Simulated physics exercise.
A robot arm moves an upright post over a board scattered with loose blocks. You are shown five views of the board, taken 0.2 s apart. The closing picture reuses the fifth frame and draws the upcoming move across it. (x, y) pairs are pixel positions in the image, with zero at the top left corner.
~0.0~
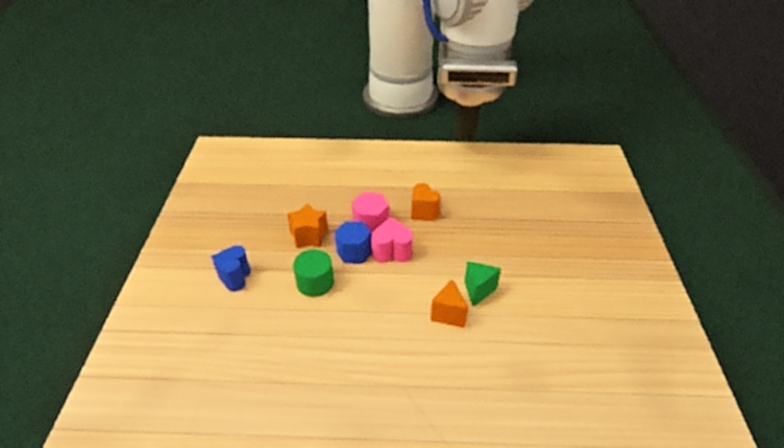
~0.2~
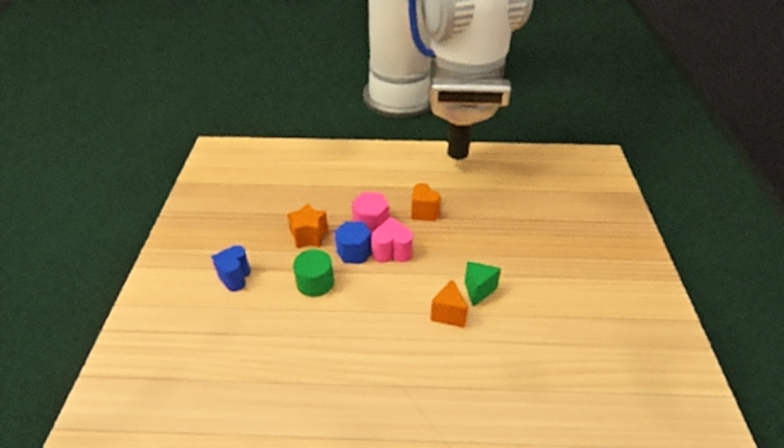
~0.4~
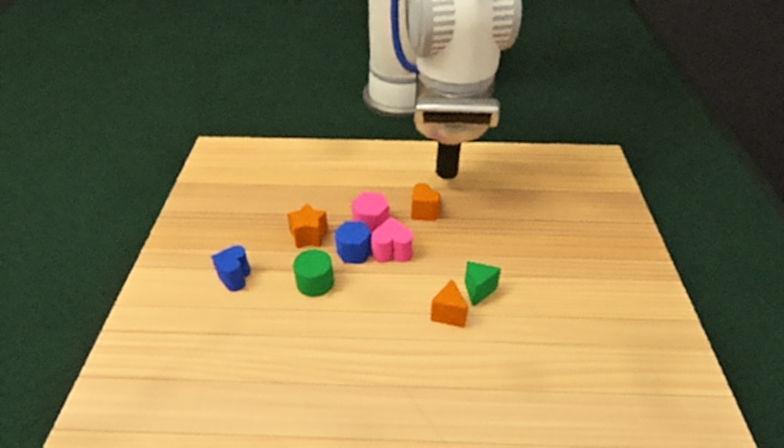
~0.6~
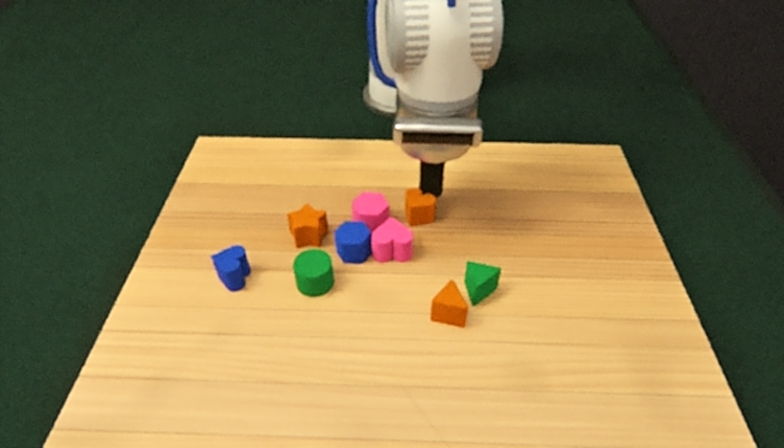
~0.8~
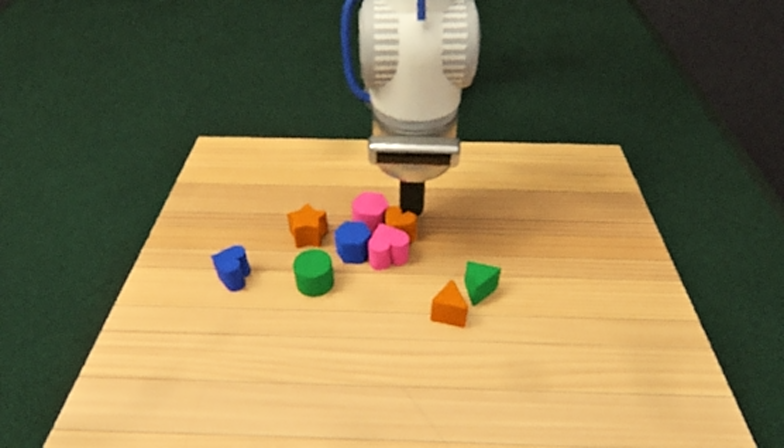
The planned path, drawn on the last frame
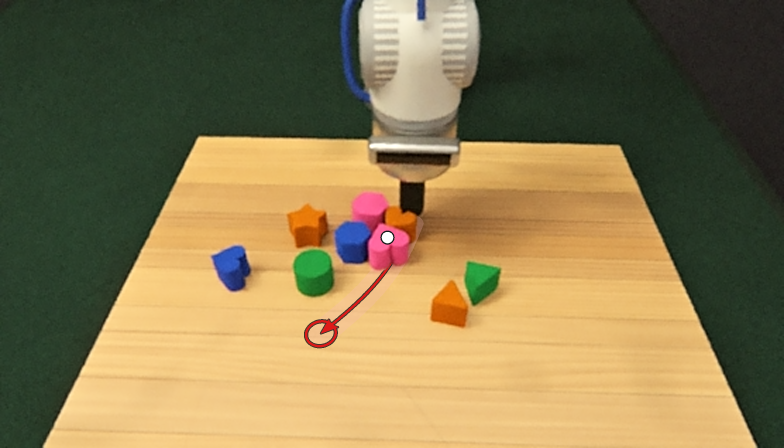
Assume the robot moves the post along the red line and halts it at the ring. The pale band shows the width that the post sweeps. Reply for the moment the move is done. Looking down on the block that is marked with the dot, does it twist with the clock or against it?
Against the clock.
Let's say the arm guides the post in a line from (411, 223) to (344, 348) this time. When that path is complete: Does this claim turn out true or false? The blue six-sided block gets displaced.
That claim is true.
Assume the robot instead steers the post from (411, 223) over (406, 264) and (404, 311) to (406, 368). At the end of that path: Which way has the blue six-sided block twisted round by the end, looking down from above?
It spins clockwise.
The drawn path runs from (411, 223) through (381, 278) to (321, 333); the dot is on the pink heart.
What follows on the original path. One third of the way, post at (394, 245); blue six-sided block at (345, 233), turned 25° clockwise; pink heart at (368, 270), turned 15° anticlockwise; orange heart at (372, 248), turned 25° clockwise.
Two thirds of the way, post at (363, 283); green round block at (303, 262); blue six-sided block at (345, 234), turned 25° clockwise; pink heart at (343, 302), turned 45° anticlockwise; orange heart at (336, 274), turned 65° clockwise.
At the end, post at (319, 320); green round block at (299, 261); blue six-sided block at (345, 234), turned 25° clockwise; pink six-sided block not moved; pink heart at (317, 342), turned 30° anticlockwise; orange heart at (314, 288), turned 110° clockwise.
